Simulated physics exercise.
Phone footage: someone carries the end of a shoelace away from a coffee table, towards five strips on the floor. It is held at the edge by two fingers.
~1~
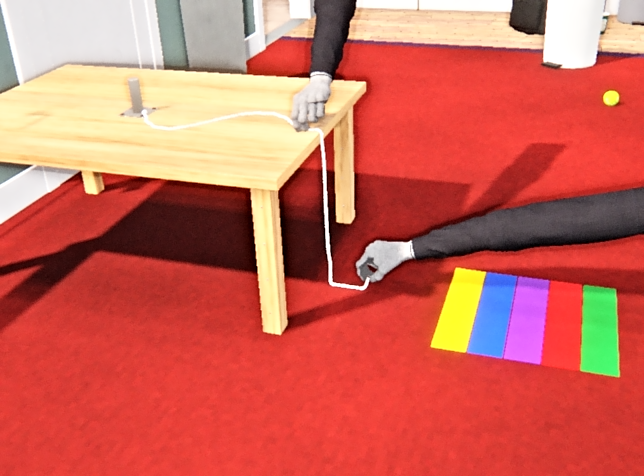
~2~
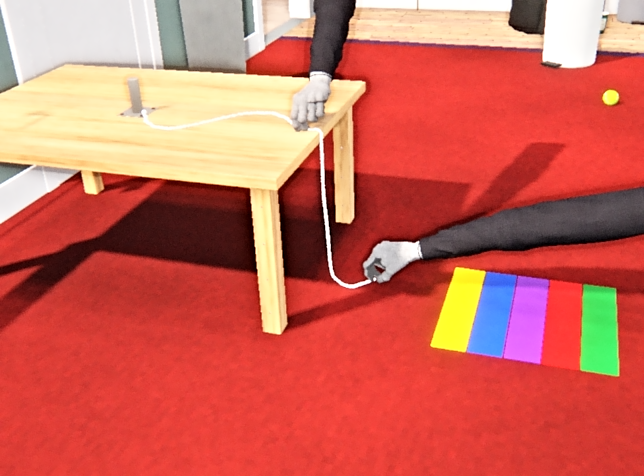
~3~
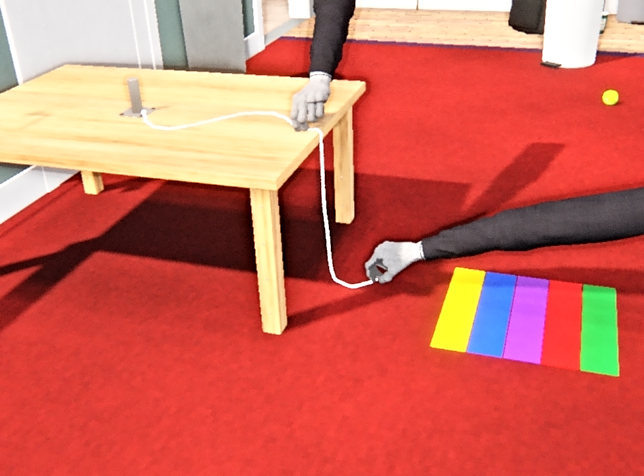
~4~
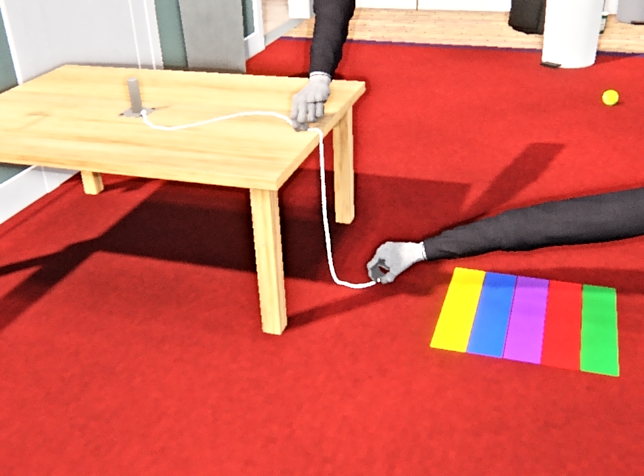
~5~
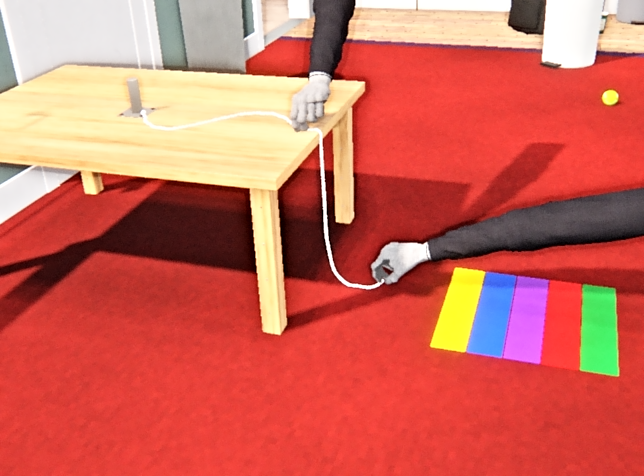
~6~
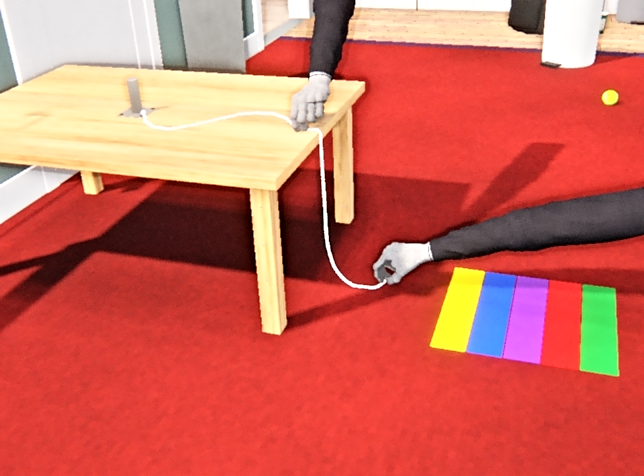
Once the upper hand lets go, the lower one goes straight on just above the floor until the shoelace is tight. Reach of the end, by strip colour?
Red.
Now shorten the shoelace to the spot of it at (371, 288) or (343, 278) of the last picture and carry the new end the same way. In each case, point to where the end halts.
Roughly at (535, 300) the first time and at (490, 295) the second.
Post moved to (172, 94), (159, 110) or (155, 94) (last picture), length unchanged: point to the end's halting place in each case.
Around (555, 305), (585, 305) and (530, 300).
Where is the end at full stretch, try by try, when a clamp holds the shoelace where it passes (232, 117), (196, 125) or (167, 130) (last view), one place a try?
Expect roughly (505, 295) for the first, (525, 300) for the second and (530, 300) for the third.
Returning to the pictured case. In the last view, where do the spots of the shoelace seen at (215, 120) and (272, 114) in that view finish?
They go to (249, 122) and to (307, 128).
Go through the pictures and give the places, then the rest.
The first picture shows end (368, 278); yellow (453, 333); blue (488, 339); purple (524, 344); red (562, 350); green (600, 356).
The second picture shows end (375, 279); shoelace through (148, 122) (208, 122) (272, 113) (317, 131) (324, 202) (330, 264).
The third picture shows end (377, 279).
The fourth picture shows end (379, 280); shoelace through (148, 122) (207, 122) (272, 114) (317, 131) (324, 202) (331, 264).
The fifth picture shows end (383, 280).
The sixth picture shows end (385, 281); shoelace through (148, 122) (207, 122) (272, 114) (317, 131) (324, 202) (333, 264).
Early on, end near (494, 295); over blue.
Midway, end near (536, 301); over purple.
At the end of the slack, end near (562, 305); over red. It gets as far as the red strip.
